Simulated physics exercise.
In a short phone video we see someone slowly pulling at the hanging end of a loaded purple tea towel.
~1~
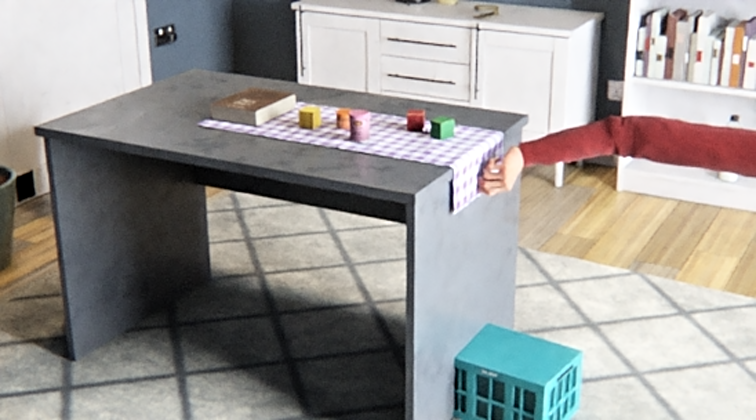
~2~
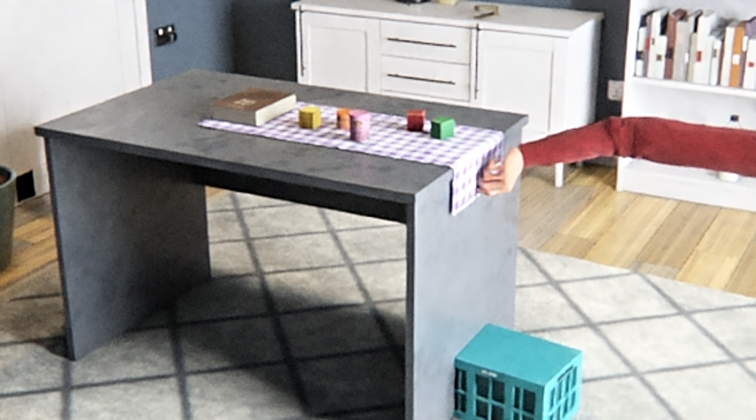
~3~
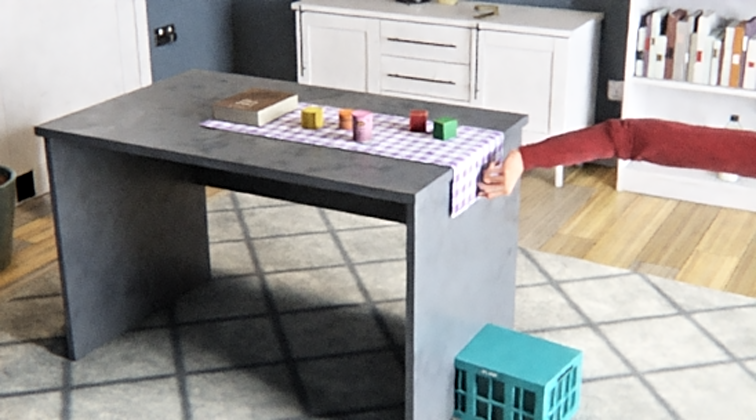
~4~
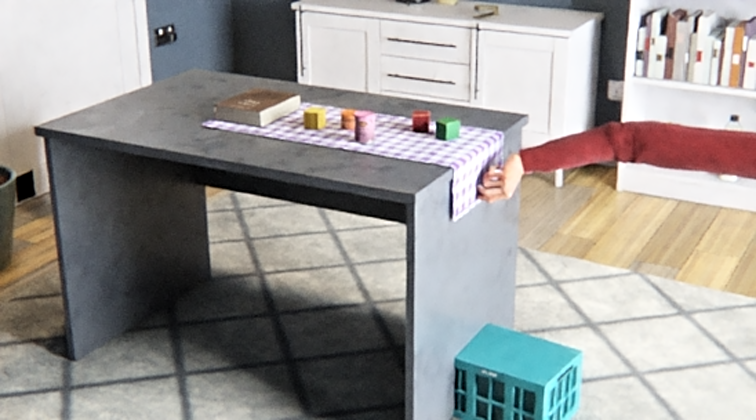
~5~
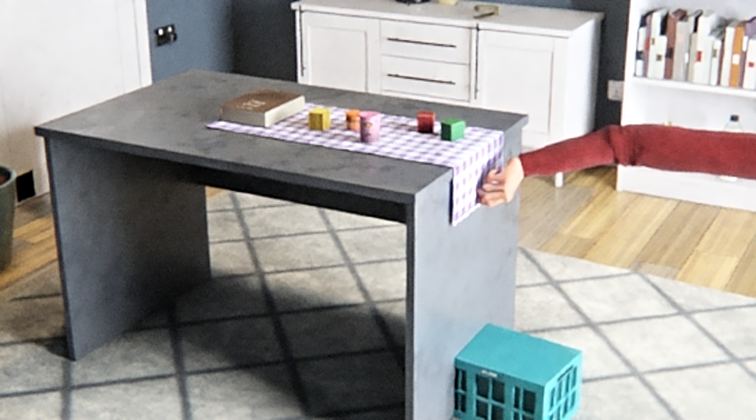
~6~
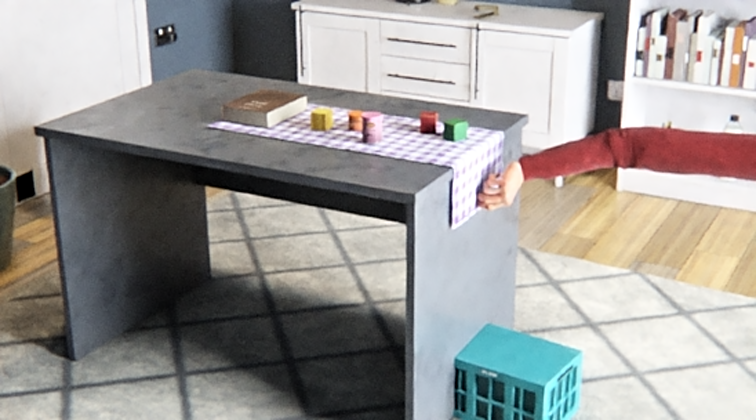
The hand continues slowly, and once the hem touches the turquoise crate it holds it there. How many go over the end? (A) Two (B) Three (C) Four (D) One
Four (C).
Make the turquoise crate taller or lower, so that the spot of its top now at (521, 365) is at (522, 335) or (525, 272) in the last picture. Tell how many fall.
That would be 3 and 1.
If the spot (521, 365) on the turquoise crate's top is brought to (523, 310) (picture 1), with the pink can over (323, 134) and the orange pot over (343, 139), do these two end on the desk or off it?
The pink can stays put; the orange pot stays put.
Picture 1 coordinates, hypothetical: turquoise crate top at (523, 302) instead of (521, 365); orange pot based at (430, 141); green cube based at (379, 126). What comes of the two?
In the end the orange pot gets dislodged; meanwhile the green cube rides it out.
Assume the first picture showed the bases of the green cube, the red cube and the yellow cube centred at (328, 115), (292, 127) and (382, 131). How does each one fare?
The green cube stays on; the red cube keeps its place on top; the yellow cube goes over.
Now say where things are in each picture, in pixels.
The first picture shows hem (453, 215); green cube (442, 120); red cube (416, 112); pink can (359, 113); orange pot (345, 111); yellow cube (310, 109); top of the crate (521, 365).
The second picture shows hem (453, 215); green cube (442, 120).
The third picture shows hem (453, 218); red cube (419, 112).
The fourth picture shows hem (454, 221); pink can (364, 113); top of the crate (521, 365).
The fifth picture shows hem (454, 226); orange pot (355, 113).
The sixth picture shows hem (452, 229); green cube (456, 122); red cube (429, 114); pink can (372, 115); orange pot (357, 113); yellow cube (321, 111).
Soon after, hem near (479, 273); green cube and red cube gone.
Then, hem near (479, 321); green cube, red cube and pink can gone.
At rest, hem on the crate; green cube, red cube, pink can and orange pot gone. The count of fallen things is four.
